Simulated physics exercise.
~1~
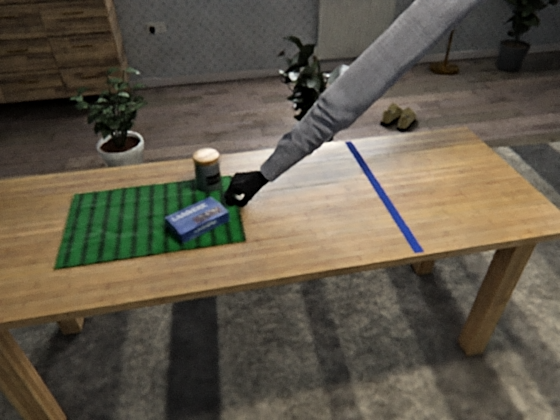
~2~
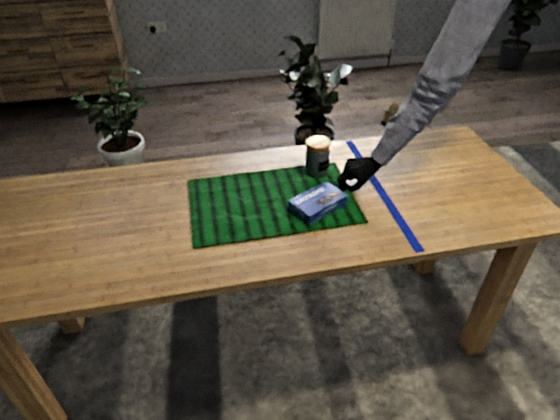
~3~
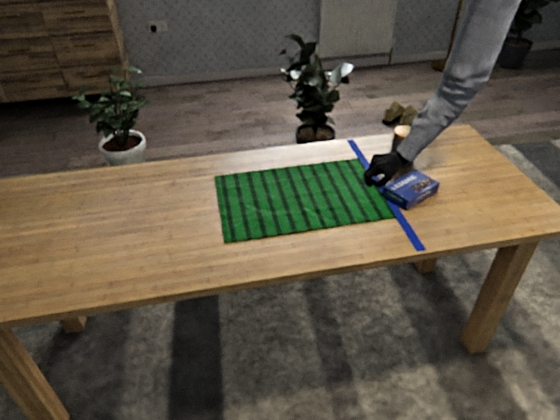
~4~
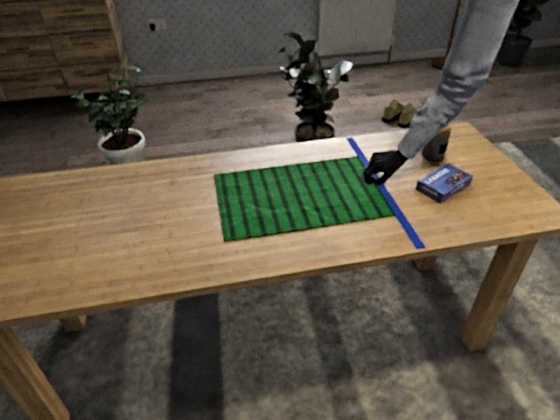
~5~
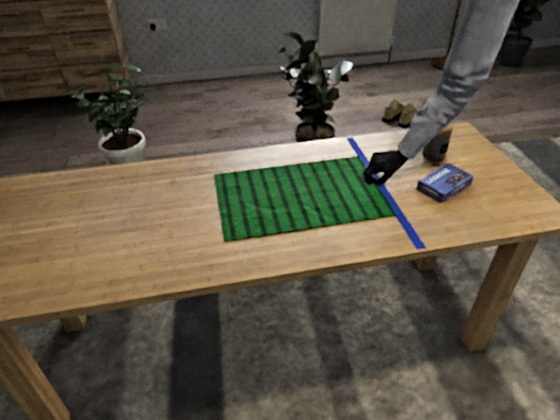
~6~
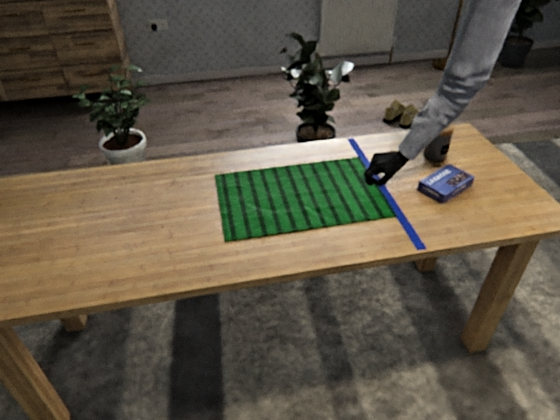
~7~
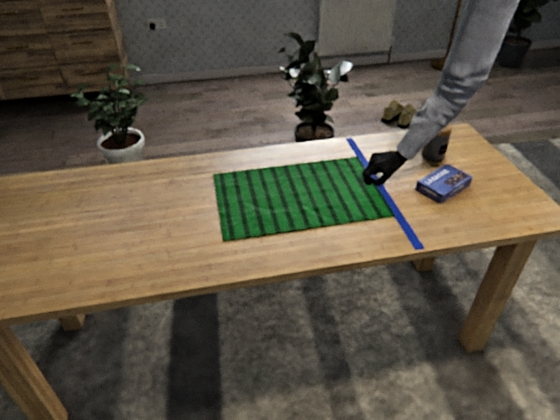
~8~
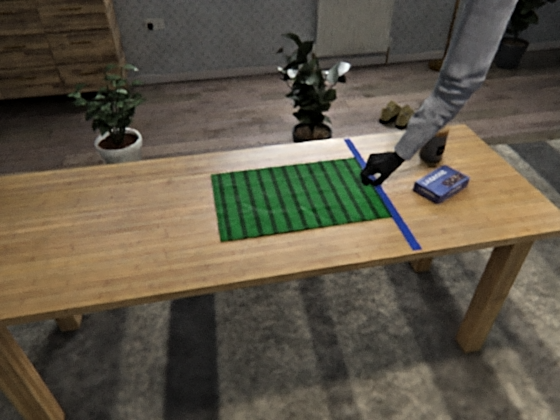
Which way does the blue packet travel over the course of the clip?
The blue packet travels to the right, first riding on the green cloth and then sliding off it past the tape.
The footage shows a black-gloved hand drawing a green cloth rightward along a wooden table with a grey jar and a blue packet on it. The cloth stops at the blue tape, and both objects slide off its front, ending upright jar and packet beyond the tape.
